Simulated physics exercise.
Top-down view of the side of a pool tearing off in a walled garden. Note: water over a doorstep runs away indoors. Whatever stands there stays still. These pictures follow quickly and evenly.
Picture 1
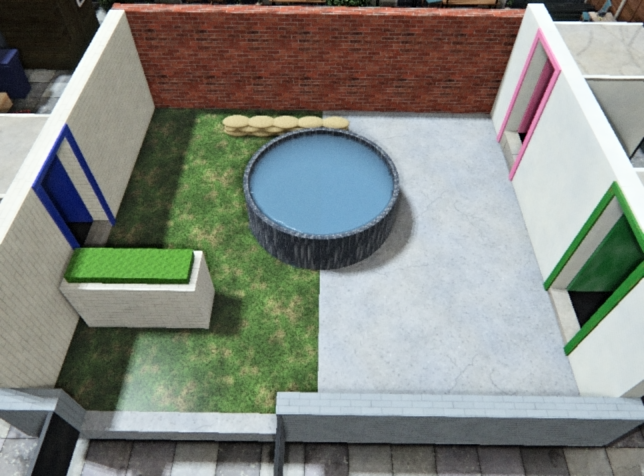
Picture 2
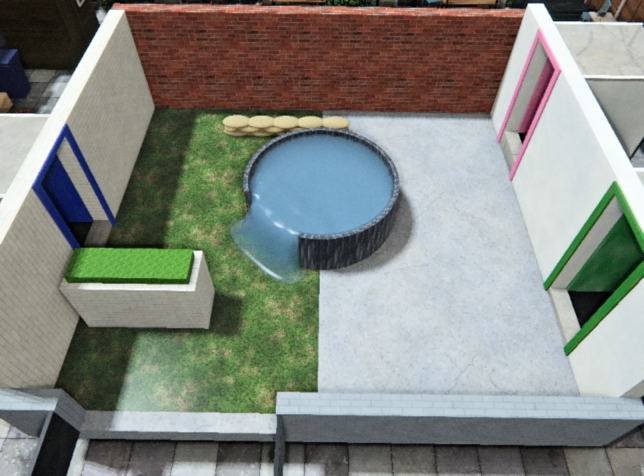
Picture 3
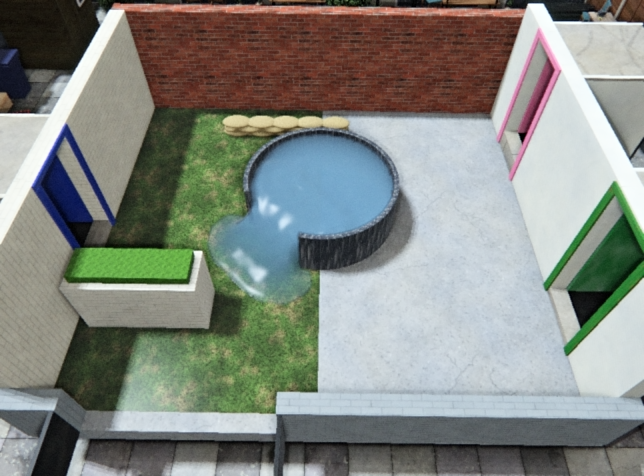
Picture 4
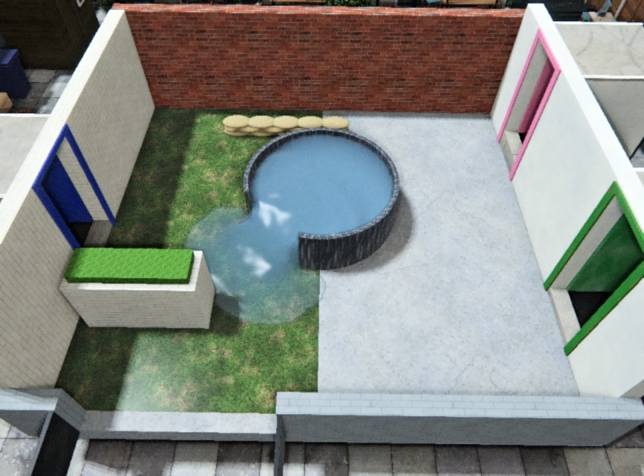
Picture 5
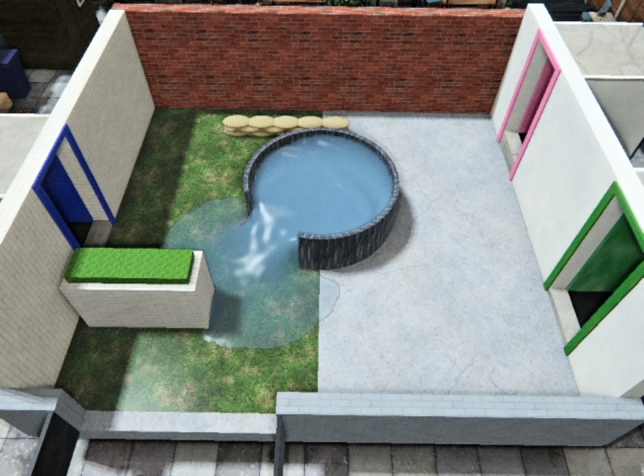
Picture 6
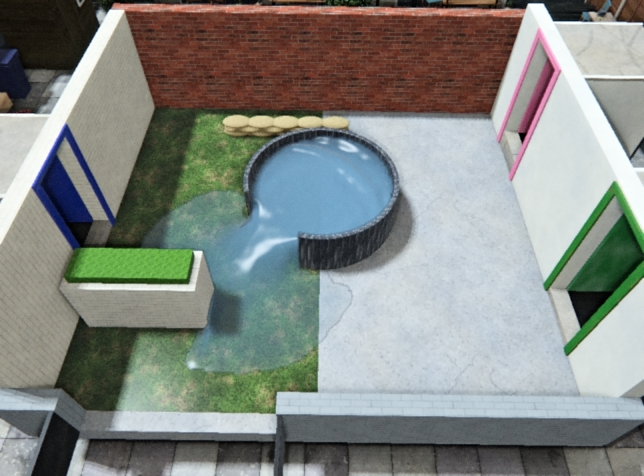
Water pours from a gap in the lower-left side of a round, dark-walled pool, spreading in a widening sheet over grass toward the white planter, then also onto the pale paving. The walled garden is seen from high above by a still camera. A red brick wall stands behind, with a blue-framed doorway left and pink and green ones right.
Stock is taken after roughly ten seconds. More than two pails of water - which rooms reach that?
The pink door falls short; the blue door reaches it; the green door falls short.
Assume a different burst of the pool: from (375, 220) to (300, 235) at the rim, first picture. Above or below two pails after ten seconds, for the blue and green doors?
Result - blue one does not reach it, green one tops the mark.
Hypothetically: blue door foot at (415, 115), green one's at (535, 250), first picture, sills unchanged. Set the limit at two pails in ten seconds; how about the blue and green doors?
Blue stays within it; green stays within it.
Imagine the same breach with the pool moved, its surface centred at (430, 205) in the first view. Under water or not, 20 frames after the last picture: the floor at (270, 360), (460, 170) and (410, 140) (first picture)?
In order, the three spots end up waterlogged, untouched and untouched.
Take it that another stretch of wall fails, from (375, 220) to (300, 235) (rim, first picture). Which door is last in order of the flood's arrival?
I'd say the blue one.
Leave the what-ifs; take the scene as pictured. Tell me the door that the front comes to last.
I pick the door marked pink.
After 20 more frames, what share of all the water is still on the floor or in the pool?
I'd put it at about 82 per cent.
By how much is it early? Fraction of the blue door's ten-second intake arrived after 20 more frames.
Roughly 90 per cent.
A moment on, water covers 20 % of the floor; the pink door not reached, the blue door under two buckets in, the green door not reached.
Next, water covers 30 % of the floor; the pink door not reached, the blue door over two buckets in, the green door not reached.
Then, water covers 45 % of the floor; the pink door not reached, the blue door far over two buckets in, the green door not reached.
Later, water covers 65 % of the floor; the pink door not reached, the blue door far over two buckets in, the green door wet at the sill, nothing in.
In the end, water covers 95 % of the floor; the pink door wet at the sill, nothing in, the blue door far over two buckets in, the green door wet at the sill, nothing in.
